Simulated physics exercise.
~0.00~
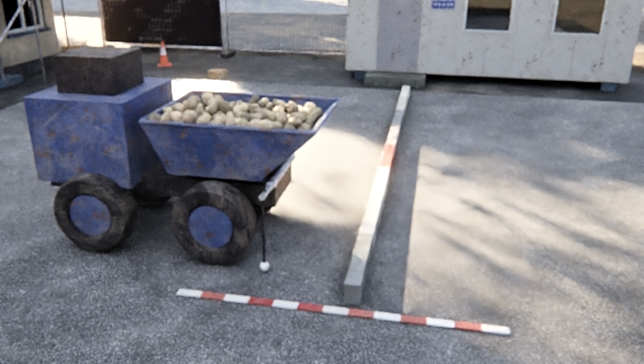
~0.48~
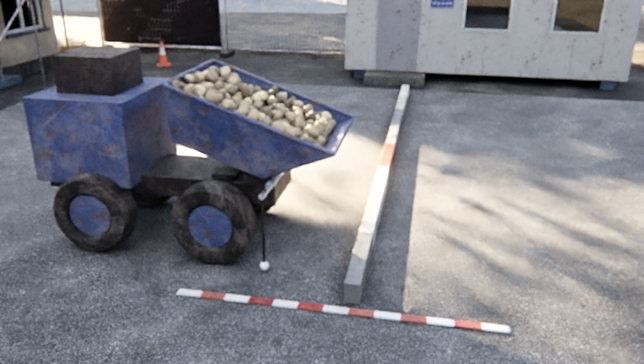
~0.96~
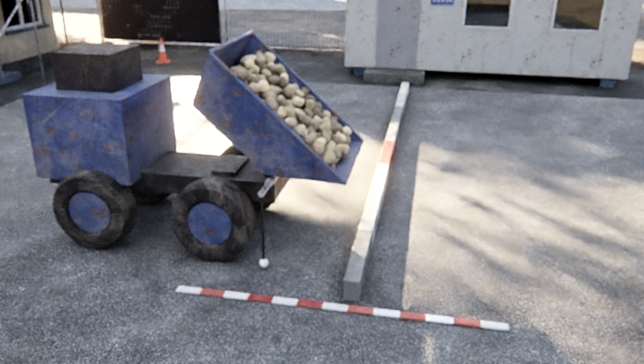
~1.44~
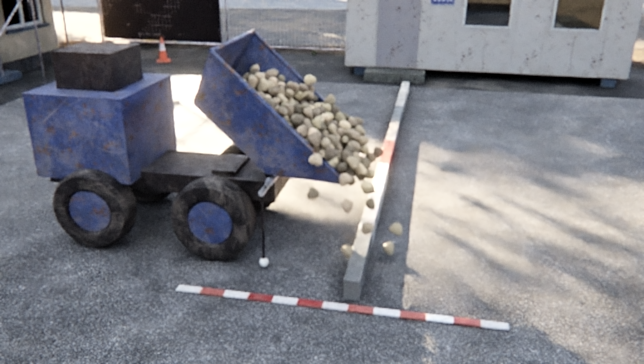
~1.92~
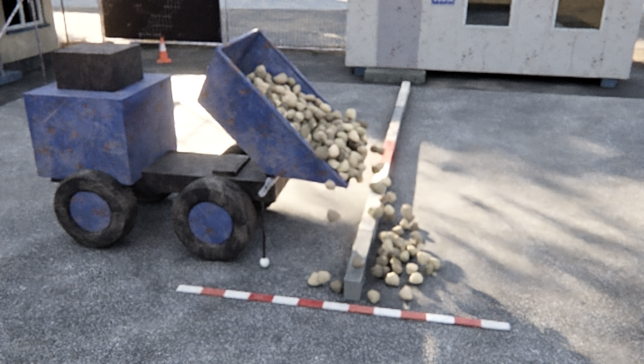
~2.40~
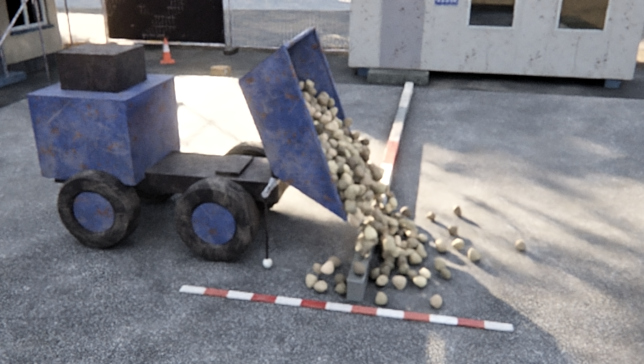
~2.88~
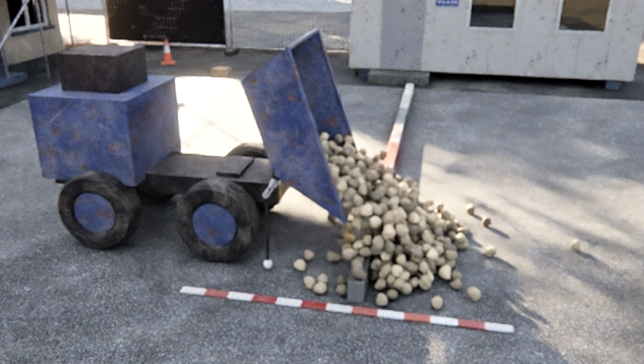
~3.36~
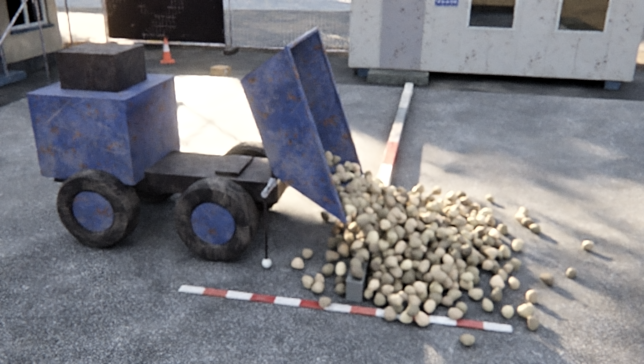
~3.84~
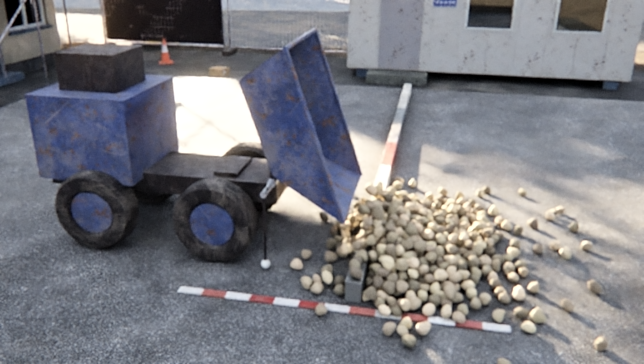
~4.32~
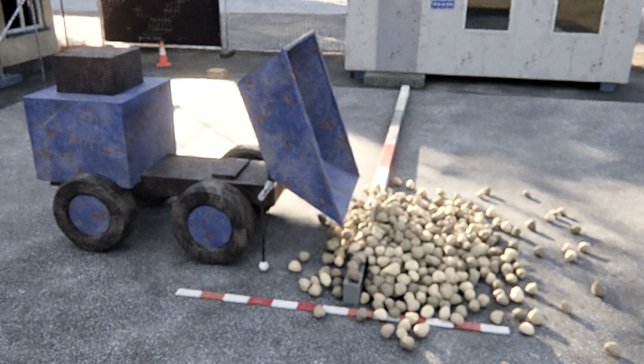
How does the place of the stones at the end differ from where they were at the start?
At the start the stones sit in the dumper's blue skip. At the end they lie spread on the ground to the right, mostly beyond the kerb with a few on the near side.
